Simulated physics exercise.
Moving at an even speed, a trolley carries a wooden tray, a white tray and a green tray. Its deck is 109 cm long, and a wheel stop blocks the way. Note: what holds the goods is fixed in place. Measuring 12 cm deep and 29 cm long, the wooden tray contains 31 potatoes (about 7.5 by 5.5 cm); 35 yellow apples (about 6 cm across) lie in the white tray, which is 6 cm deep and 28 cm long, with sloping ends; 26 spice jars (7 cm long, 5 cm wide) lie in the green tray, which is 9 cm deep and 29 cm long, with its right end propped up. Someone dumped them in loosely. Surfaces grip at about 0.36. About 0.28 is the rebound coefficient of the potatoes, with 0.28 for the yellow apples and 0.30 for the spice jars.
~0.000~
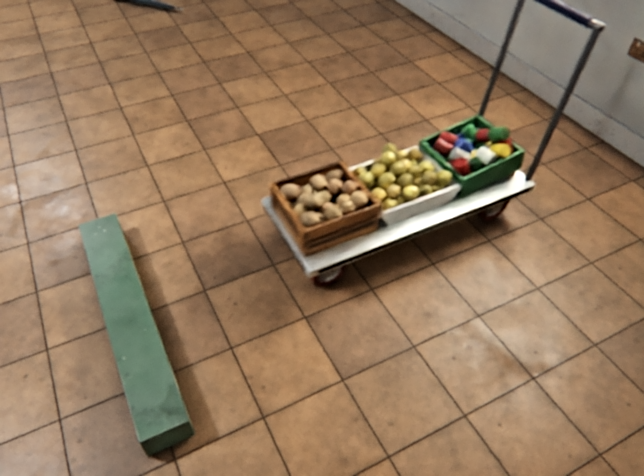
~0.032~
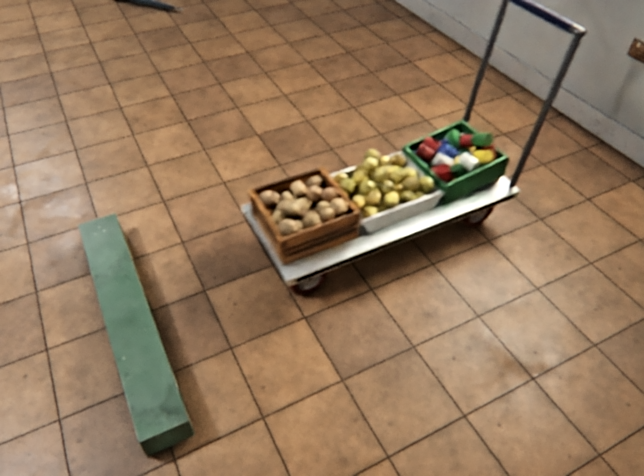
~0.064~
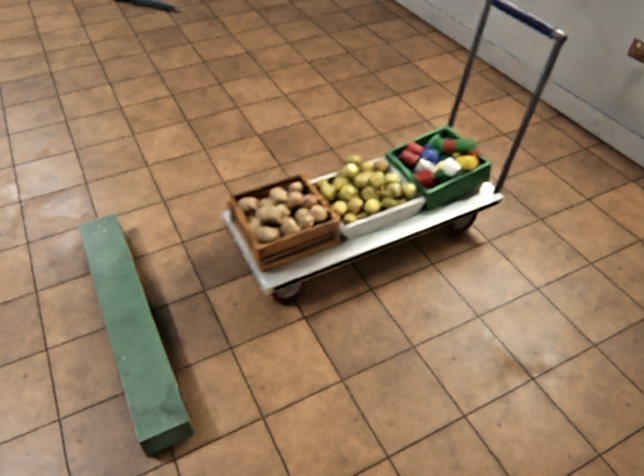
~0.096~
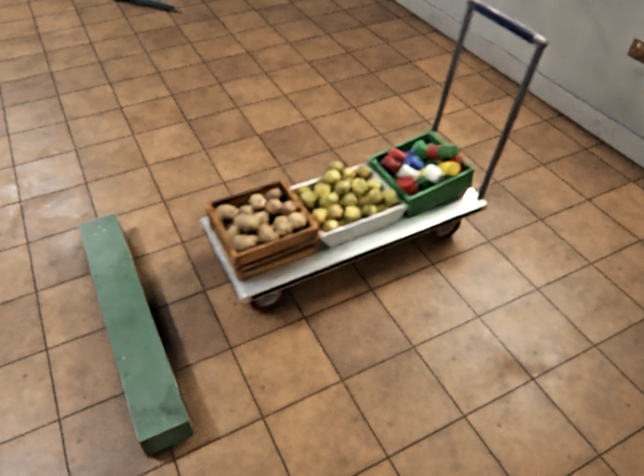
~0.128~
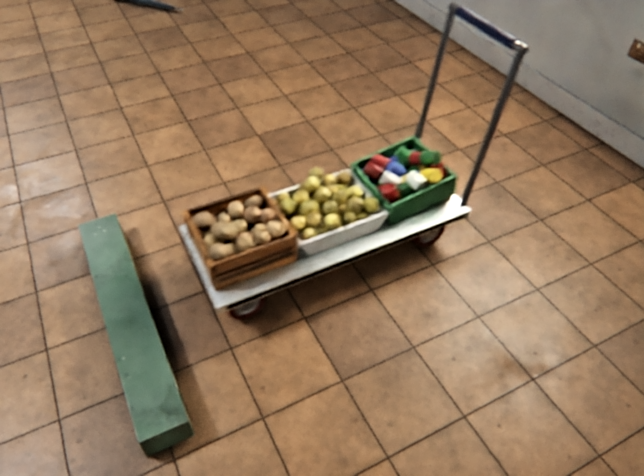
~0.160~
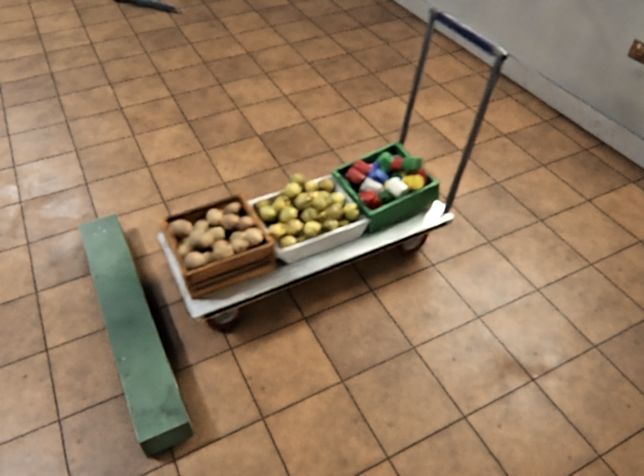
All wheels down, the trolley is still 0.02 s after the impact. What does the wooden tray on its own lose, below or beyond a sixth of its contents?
I'm expecting the losses to not make it to a sixth.
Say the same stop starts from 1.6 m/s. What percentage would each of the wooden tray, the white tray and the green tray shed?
Wooden tray 0 %, white tray 10 %, green tray 0 %.
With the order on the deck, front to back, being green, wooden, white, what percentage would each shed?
Wooden tray 10 %, white tray 30 %, green tray 20 %.
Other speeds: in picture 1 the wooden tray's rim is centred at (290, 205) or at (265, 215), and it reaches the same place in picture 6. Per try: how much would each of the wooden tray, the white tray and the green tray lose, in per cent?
Losses in order of the tries would be wooden tray 0 and 0 %, white tray 20 and 0 %, green tray 10 and 0 %.
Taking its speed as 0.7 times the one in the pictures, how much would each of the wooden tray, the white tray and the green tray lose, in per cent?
Wooden tray 0, white tray 20, green tray 10 per cent.
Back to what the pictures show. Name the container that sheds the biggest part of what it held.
Result: White tray.
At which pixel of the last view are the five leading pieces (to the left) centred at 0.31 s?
They are centred near (143, 270).
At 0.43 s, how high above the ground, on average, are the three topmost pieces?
50 cm.
After 0.21 s, contact.
After 0.31 s, wooden tray 31 in, 0 out, white tray 34 in, 1 out and green tray 25 in, 1 out.
After 0.43 s, wooden tray 30 in, 1 out, white tray 26 in, 9 out and green tray 22 in, 4 out.
After 0.66 s, wooden tray 30 in, 1 out, white tray 23 in, 12 out and green tray 20 in, 6 out.
When it is over (at 1.16 s), wooden tray 30 in, 1 out, white tray 23 in, 12 out and green tray 20 in, 6 out. Asked share, 1 of 31, 3 per cent.
